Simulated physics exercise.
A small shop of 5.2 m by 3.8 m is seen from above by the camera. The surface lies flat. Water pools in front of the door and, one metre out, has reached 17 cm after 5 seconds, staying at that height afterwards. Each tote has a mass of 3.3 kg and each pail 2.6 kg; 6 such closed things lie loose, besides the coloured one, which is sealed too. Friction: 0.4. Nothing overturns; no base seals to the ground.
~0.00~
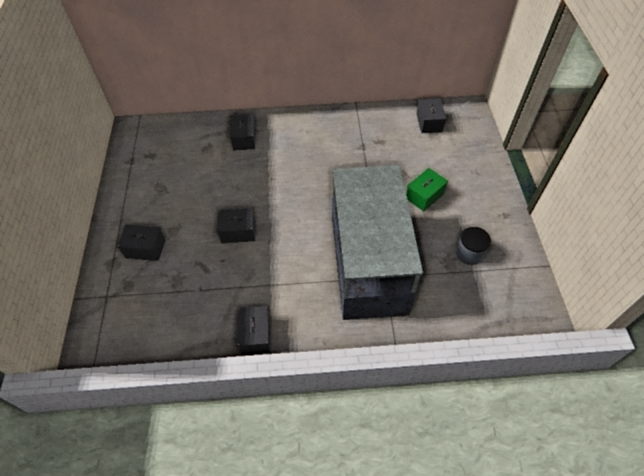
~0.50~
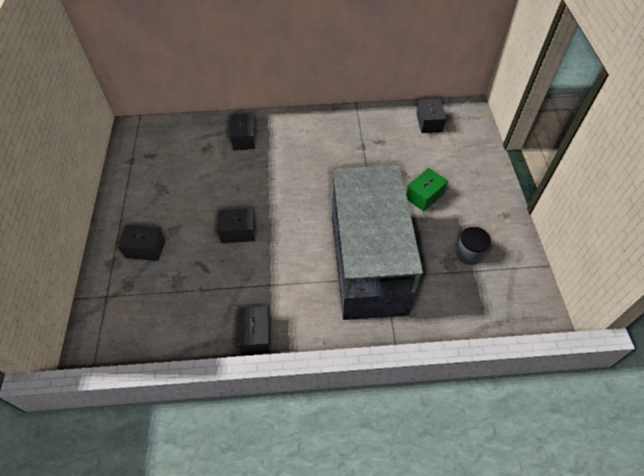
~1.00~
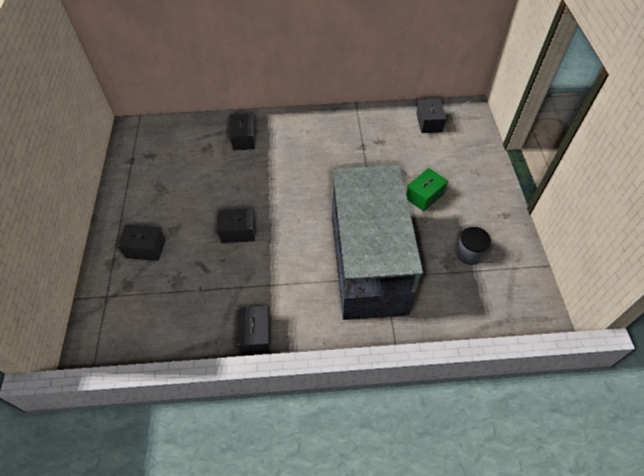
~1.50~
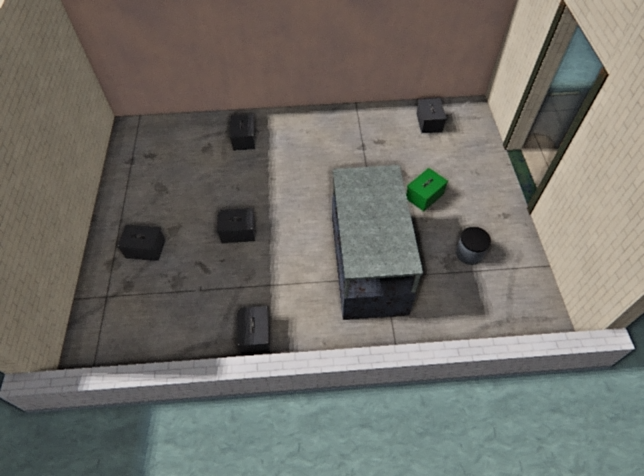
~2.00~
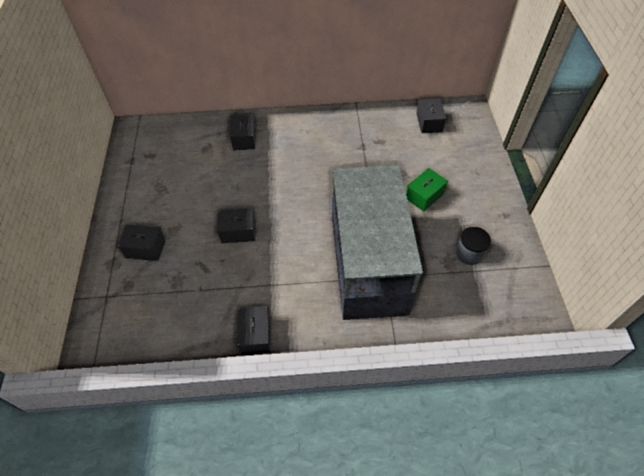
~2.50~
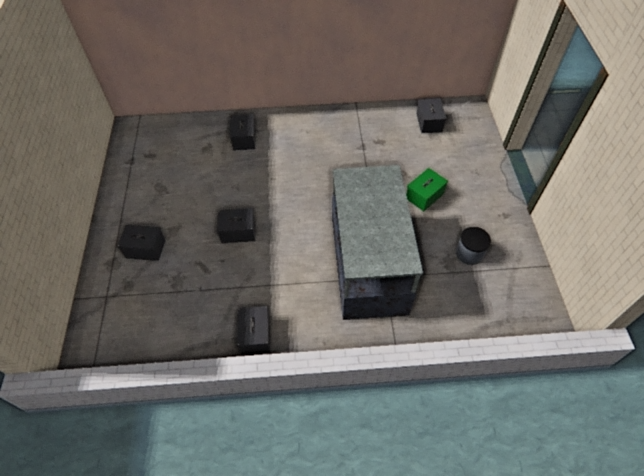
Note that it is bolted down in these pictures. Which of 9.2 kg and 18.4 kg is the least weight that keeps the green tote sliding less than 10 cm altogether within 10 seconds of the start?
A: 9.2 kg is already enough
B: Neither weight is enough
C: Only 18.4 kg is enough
The answer is C.
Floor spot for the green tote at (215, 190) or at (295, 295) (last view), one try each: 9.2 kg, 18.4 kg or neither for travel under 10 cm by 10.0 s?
Any load; any load.
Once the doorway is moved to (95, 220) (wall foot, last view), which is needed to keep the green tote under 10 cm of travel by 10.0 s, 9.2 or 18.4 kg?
Then the lighter mass suffices.
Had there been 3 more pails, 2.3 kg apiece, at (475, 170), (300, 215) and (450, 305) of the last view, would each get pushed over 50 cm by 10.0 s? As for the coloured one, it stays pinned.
In the order given, beyond the mark, then within the mark, and last beyond the mark.
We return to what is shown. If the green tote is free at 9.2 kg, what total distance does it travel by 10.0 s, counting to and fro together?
Around 120 cm in total.
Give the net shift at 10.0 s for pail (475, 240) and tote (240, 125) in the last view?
Shifts: 60 cm / 150 cm.
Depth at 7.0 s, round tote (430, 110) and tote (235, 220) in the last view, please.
First roughly 4 cm, second roughly 0 cm.
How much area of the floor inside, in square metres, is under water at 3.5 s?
I'd estimate close to 1.0 m2.
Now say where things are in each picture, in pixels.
The green tote at (428, 183) rests on the ground; 0.0 m2 under water; 0 of 7 have shifted, in the first picture.
The green tote at (428, 183), on the bottom; water covers 0.0 m2; 0 of 7 have shifted, in the second picture.
The green tote at (428, 183) rests on the ground; 0.0 m2 under water; 0 of 7 have shifted, in the third picture.
The green tote at (428, 183), on the bottom; water covers 0.0 m2; 0 of 7 have shifted, in the fourth picture.
The green tote at (428, 183) rests on the ground; water covers 0.0 m2; 0 of 7 have shifted, in the fifth picture.
The green tote at (428, 183), on the bottom; water covers 0.1 m2; 0 of 7 have shifted, in the sixth picture.
After 3.5 s the green tote would be 0 cm from its start with 9.2 kg and 0 cm from its start with 18.4 kg; 1 cm of water round it then.
After 4.5 s the green tote would be 0 cm from its start with 9.2 kg and 0 cm from its start with 18.4 kg; 4 cm of water round it then.
After 7.0 s the green tote would be 37 cm from its start with 9.2 kg and 0 cm from its start with 18.4 kg; 5 cm of water round it then.
After 10.0 s the green tote would be 110 cm from its start with 9.2 kg and 0 cm from its start with 18.4 kg; 6 cm of water round it then.
